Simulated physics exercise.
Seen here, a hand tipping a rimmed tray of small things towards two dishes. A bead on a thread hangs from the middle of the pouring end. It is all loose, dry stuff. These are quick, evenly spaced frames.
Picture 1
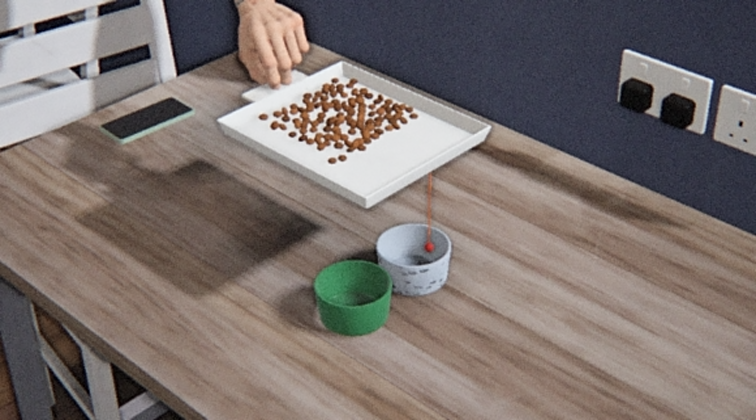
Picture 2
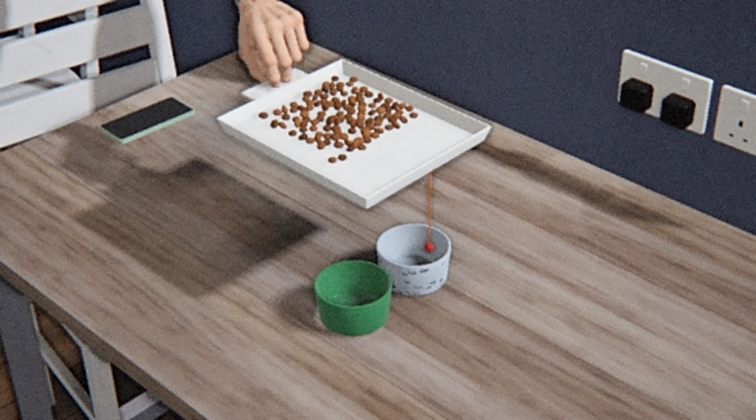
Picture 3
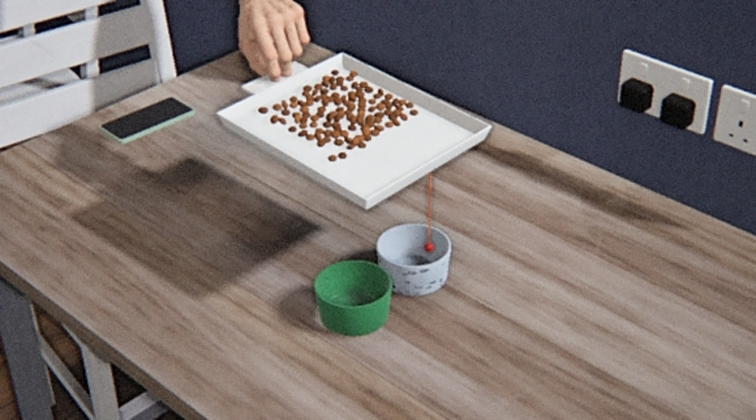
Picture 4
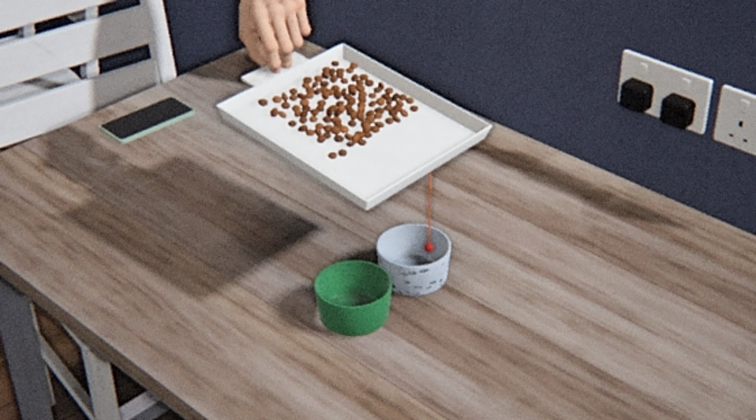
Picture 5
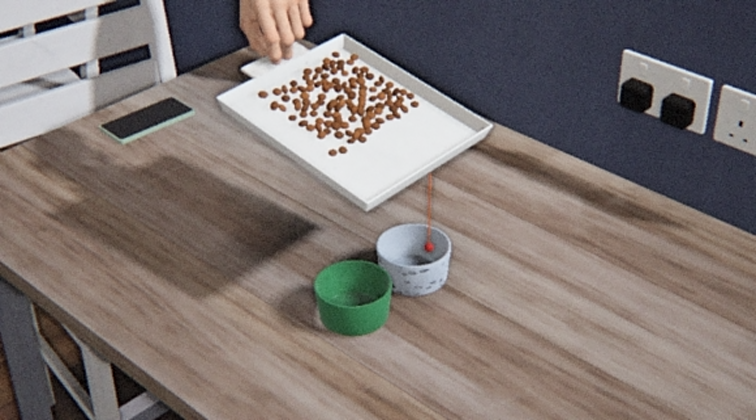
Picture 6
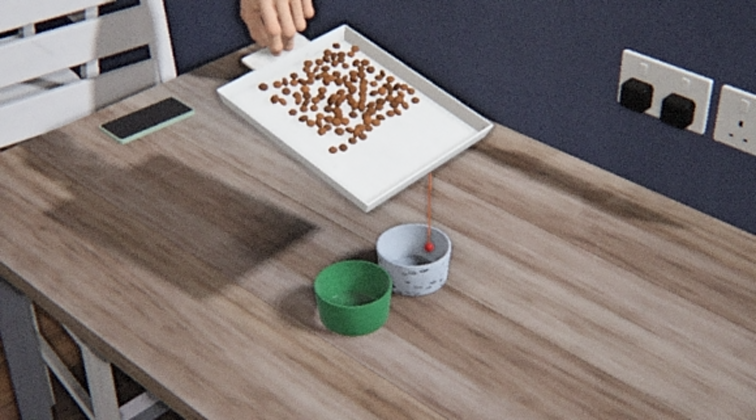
A hand slowly raising the handle end of a white tray of brown kibble above green and pale dishes on a table.
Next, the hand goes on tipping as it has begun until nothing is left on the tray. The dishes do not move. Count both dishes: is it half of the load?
Together they catch only the smaller part.
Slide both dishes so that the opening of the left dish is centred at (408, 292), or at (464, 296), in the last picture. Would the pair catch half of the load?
First the larger part, then under half.
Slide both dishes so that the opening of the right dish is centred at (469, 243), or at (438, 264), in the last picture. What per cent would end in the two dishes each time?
The first gives 50 %, the second 70 %.
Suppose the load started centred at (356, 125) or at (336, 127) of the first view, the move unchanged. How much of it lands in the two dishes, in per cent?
The first gives 10 %, the second 0 %.
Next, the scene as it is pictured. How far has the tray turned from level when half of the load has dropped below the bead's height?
At about 100°.
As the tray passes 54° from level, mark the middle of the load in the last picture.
Around (403, 172).
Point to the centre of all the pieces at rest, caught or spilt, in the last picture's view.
Close to (423, 330).
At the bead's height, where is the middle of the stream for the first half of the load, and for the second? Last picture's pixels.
First near (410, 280), later near (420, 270).
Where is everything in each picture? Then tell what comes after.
In the first frame, corners of the pouring end (366, 194) and (484, 127), level; middle of the load (348, 118), bits of dog kibble; left dish (381, 313); right dish (441, 273); bead on its thread (429, 247).
In the second frame, corners of the pouring end (366, 194) and (484, 126), level; middle of the load (348, 117).
In the third frame, corners of the pouring end (367, 195) and (484, 126), tipped barely, lowest at the left corner; middle of the load (348, 113).
In the fourth frame, corners of the pouring end (367, 197) and (485, 126), tipped a little, lowest at the left corner; middle of the load (348, 107).
In the fifth frame, corners of the pouring end (368, 198) and (486, 125), tipped a little, lowest at the left corner; middle of the load (348, 102).
In the sixth frame, corners of the pouring end (368, 200) and (486, 125), tipped a little, lowest at the left corner; middle of the load (349, 97); left dish (381, 313); right dish (441, 273).
Just after the last frame, tray tipped steeply; almost all on the tray; about a tenth in the air.
A moment on, tray tipped right over; roughly two thirds on the tray; just a few in the left dish; roughly a quarter outside both; about a tenth in the air.
Further on, tray tipped past a quarter turn; about a tenth in the left dish; the larger part outside both.
When it is over, tray tipped past a quarter turn; about a tenth in the left dish; not one in the right dish; the larger part outside both.
